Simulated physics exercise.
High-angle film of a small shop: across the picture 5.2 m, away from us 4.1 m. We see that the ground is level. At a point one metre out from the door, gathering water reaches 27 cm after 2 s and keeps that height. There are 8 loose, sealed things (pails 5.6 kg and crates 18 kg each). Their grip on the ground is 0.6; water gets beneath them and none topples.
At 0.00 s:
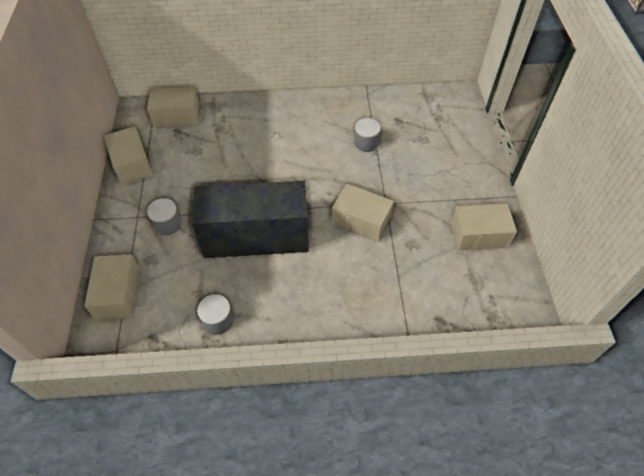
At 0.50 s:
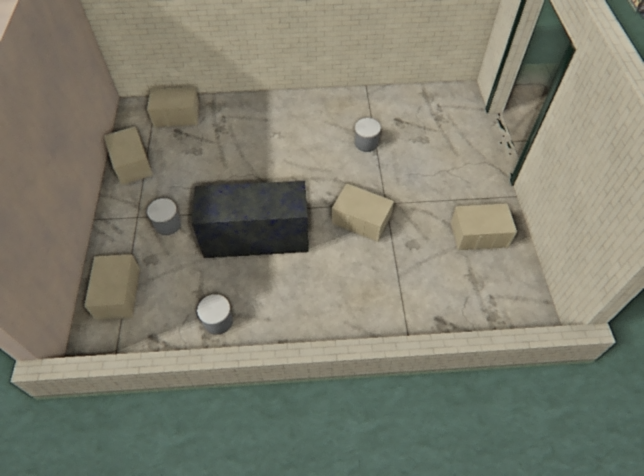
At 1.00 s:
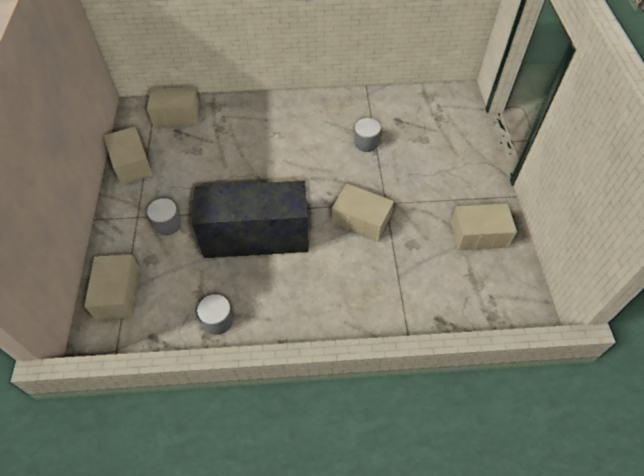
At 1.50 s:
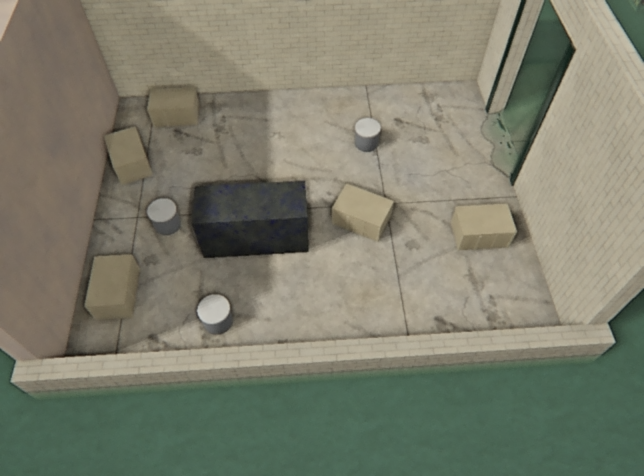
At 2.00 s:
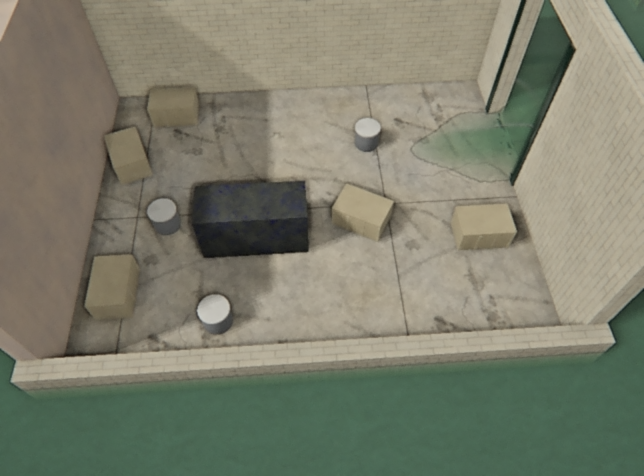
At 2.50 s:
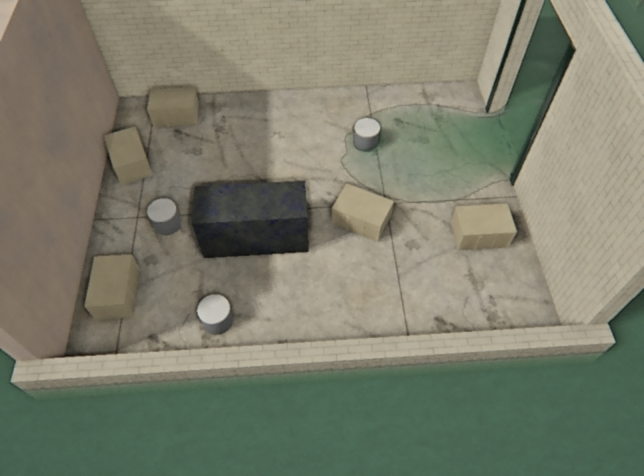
The clip opens on a high view of a dry, pale-floored room with tan crates, small pails and a dark block, while the ground outside turns from grey to green. Greenish water then enters through the doorway at right and spreads leftward around one pail, the objects barely moving.
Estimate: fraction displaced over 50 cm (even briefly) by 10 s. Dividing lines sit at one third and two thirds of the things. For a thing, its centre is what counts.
My call: Two thirds or more of them.
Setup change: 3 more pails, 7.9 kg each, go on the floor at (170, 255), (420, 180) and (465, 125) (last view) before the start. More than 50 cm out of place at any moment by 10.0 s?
Sequence: Above the line / above the line / above the line.
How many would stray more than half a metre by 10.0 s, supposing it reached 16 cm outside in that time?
It would come to 1 of them.
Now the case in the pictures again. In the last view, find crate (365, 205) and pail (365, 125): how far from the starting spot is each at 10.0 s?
First 140 cm, then 300 cm.
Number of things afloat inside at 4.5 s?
At that time, 0.
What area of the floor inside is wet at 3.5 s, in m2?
Some 8.5 m2 of it.
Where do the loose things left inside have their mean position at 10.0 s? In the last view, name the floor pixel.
I'd put it around (275, 299).
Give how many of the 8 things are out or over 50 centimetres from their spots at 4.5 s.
I make it 2.
After 3.5 s 1 of 8 are over 50 cm from their spots; 0 afloat.
After 4.5 s 2 of 8 are over 50 cm from their spots; 0 afloat.
After 7.0 s 3 of 8 are over 50 cm from their spots; 4 afloat.
After 10.0 s 7 of 8 are over 50 cm from their spots, and 7 have been at some point; 7 afloat.
